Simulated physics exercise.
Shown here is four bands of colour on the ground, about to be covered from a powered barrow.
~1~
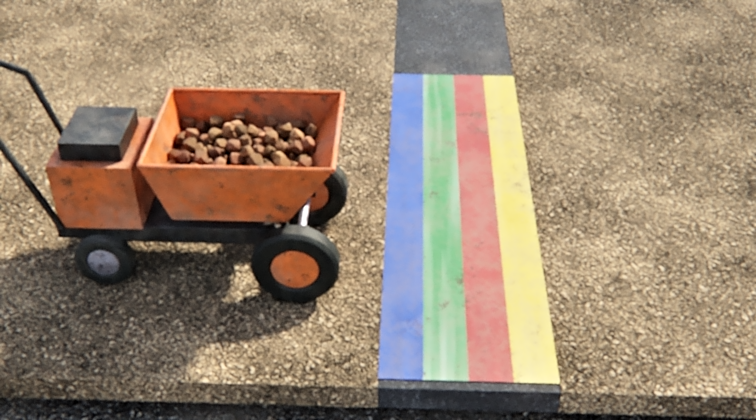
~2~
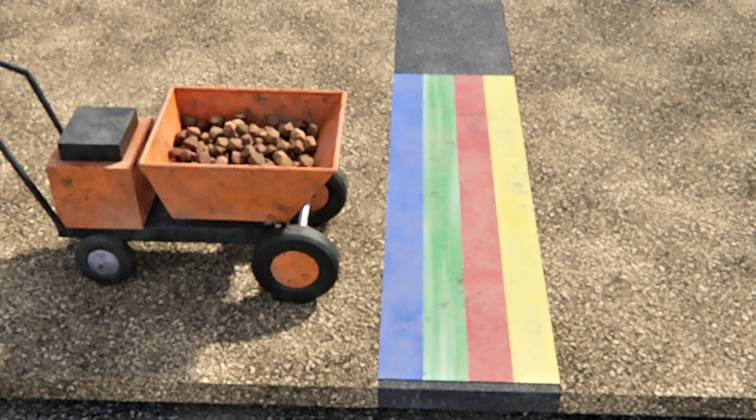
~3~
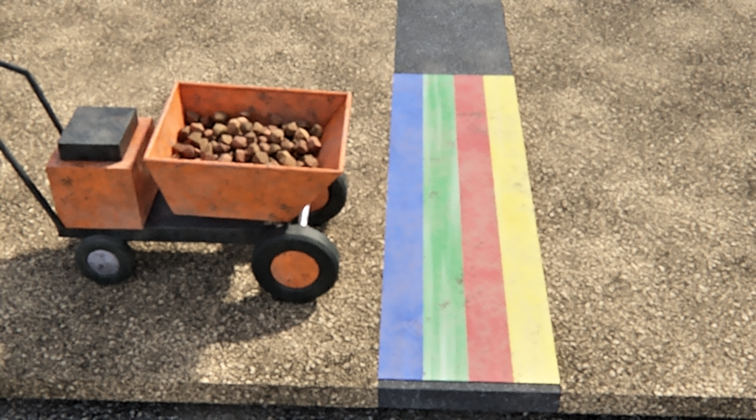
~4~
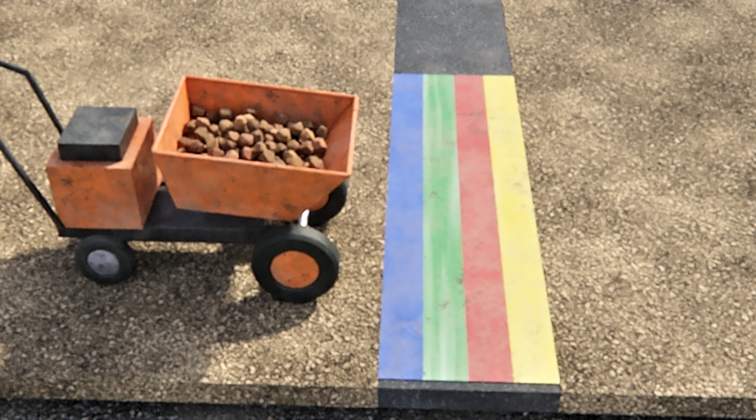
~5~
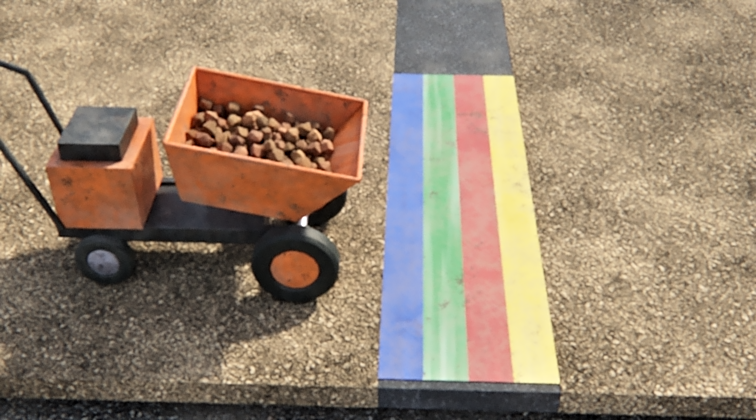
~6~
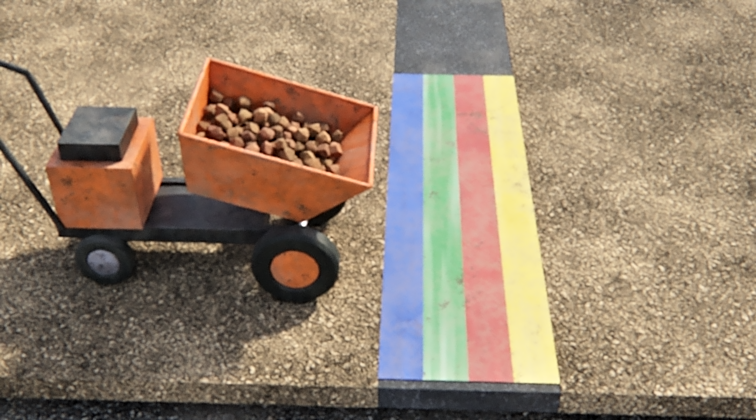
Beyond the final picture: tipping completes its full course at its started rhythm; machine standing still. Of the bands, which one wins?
The green band wins.
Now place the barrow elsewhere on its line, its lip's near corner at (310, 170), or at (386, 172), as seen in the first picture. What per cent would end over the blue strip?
About 20 per cent first, about 0 per cent second.
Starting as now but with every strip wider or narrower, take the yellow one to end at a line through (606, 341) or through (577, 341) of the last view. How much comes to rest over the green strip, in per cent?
Shares: Near 40 %; near 40 %.
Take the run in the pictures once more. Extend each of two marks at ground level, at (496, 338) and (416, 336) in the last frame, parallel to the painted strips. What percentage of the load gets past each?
Estimate: 20 %, then 70 %.
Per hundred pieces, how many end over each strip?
Blue strip about 5 per cent, green strip about 35 per cent, red strip about 20 per cent, yellow strip about 15 per cent.
Soon after the last picture, skip tipped steeply; all in the skip.
A little later, skip tipped steeply; nearly all in the skip; a small part over the green strip; a stray few over the red strip.
Later still, skip tipped right over; about a third in the skip; a stray few over the blue strip; about a quarter over the green strip; about a quarter over the red strip; a small part over the yellow strip; a small part off the paint.
At rest, skip tipped right over; about a quarter in the skip; a stray few over the blue strip; about a third over the green strip; about a quarter over the red strip; a small part over the yellow strip; a small part off the paint.
